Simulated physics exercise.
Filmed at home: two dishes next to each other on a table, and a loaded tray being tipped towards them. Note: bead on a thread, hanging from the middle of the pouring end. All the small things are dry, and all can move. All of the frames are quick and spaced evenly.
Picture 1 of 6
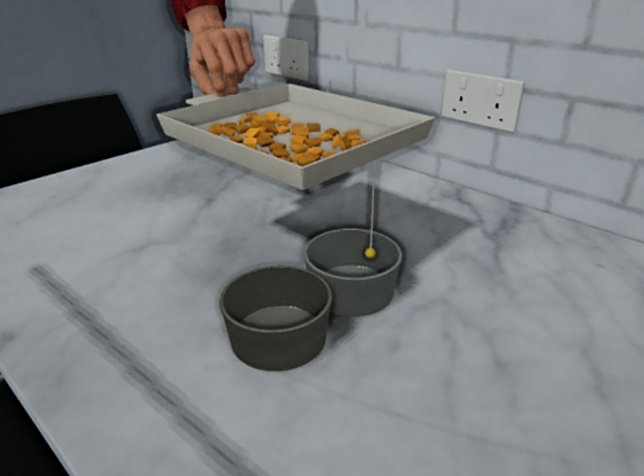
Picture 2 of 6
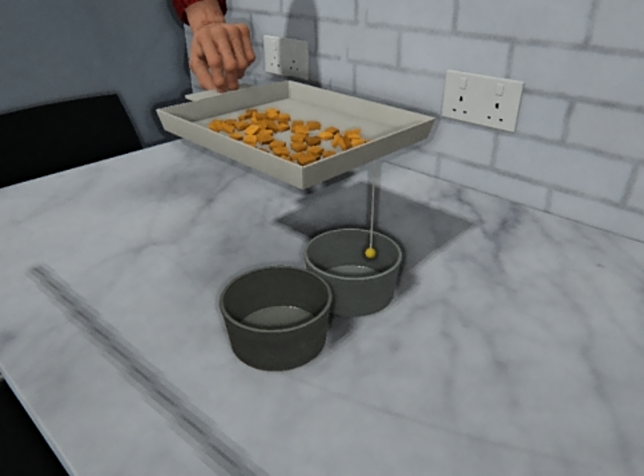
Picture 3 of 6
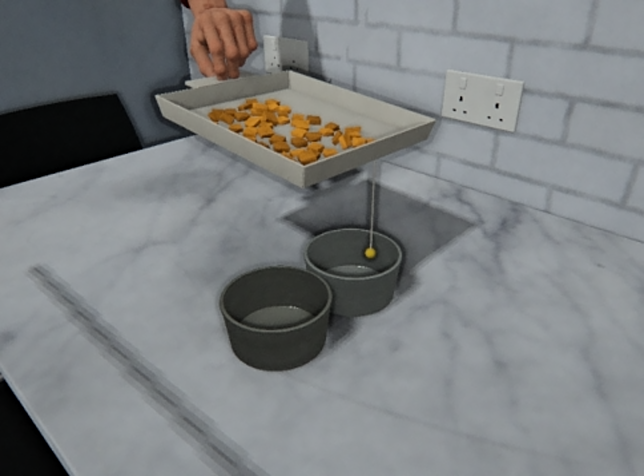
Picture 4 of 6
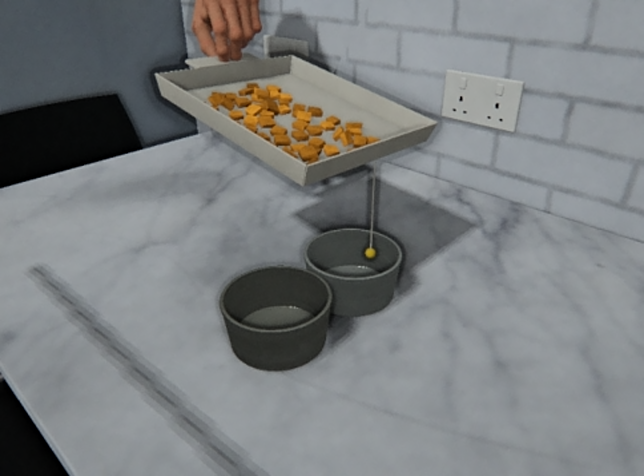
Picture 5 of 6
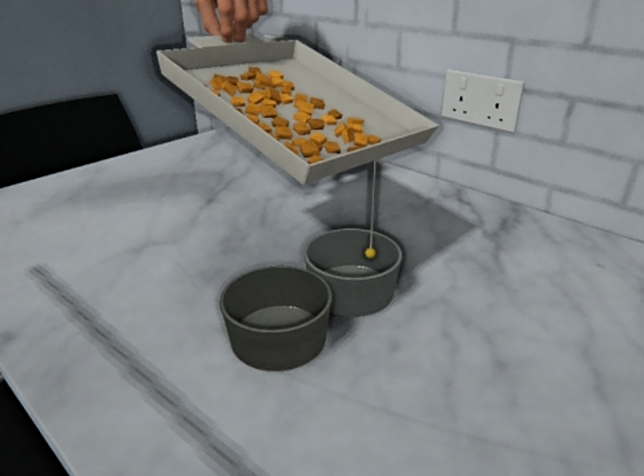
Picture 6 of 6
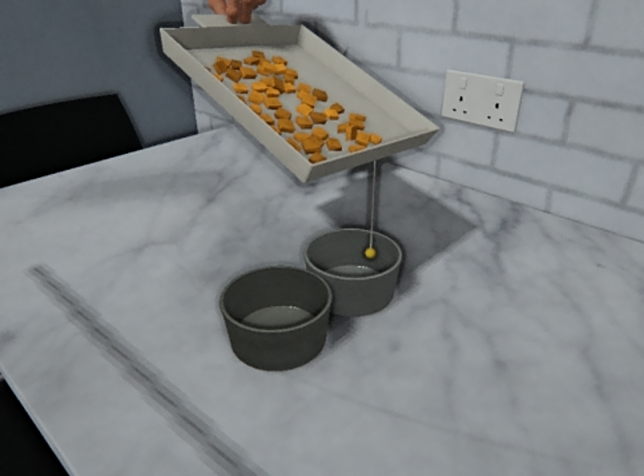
The footage shows a hand gradually raising the far end of a pale tray of small orange-brown pieces, increasing its tilt above two dark round dishes on a marbled surface, while a bead hangs on a thread from the near end.
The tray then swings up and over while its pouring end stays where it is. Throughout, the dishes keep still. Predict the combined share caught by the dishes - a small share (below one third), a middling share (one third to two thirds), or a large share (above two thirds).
A small share, below one third.
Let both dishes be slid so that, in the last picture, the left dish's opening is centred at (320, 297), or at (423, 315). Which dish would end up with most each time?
With the first placement it's the one to the right, with the second it's the one to the left.
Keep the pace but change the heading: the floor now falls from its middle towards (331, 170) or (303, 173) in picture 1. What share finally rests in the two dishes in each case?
The share is 40 per cent in the first and 80 per cent in the second.
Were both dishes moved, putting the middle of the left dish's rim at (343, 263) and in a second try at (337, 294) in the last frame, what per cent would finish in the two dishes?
Approximately 10 percent, followed by approximately 60 percent.
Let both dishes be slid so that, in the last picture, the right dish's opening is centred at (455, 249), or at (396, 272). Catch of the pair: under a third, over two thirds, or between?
Taking the two places in turn, the answer is more than two thirds and then one to two thirds.
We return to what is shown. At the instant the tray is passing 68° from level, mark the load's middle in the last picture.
(369, 129).
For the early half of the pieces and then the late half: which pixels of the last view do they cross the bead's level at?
Initially about (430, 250); subsequently about (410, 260).
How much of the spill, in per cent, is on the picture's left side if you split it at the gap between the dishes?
Close to 0 per cent.
Just after the last frame, tray tipped steeply; every one on the tray.
A moment on, tray tipped past a quarter turn; roughly two thirds on the tray; about a tenth outside both; roughly a quarter in the air.
Further on, tray tipped past a quarter turn; every one outside both.
When it is over, tray tipped past a quarter turn; not one in the left dish; not one in the right dish; every one outside both.
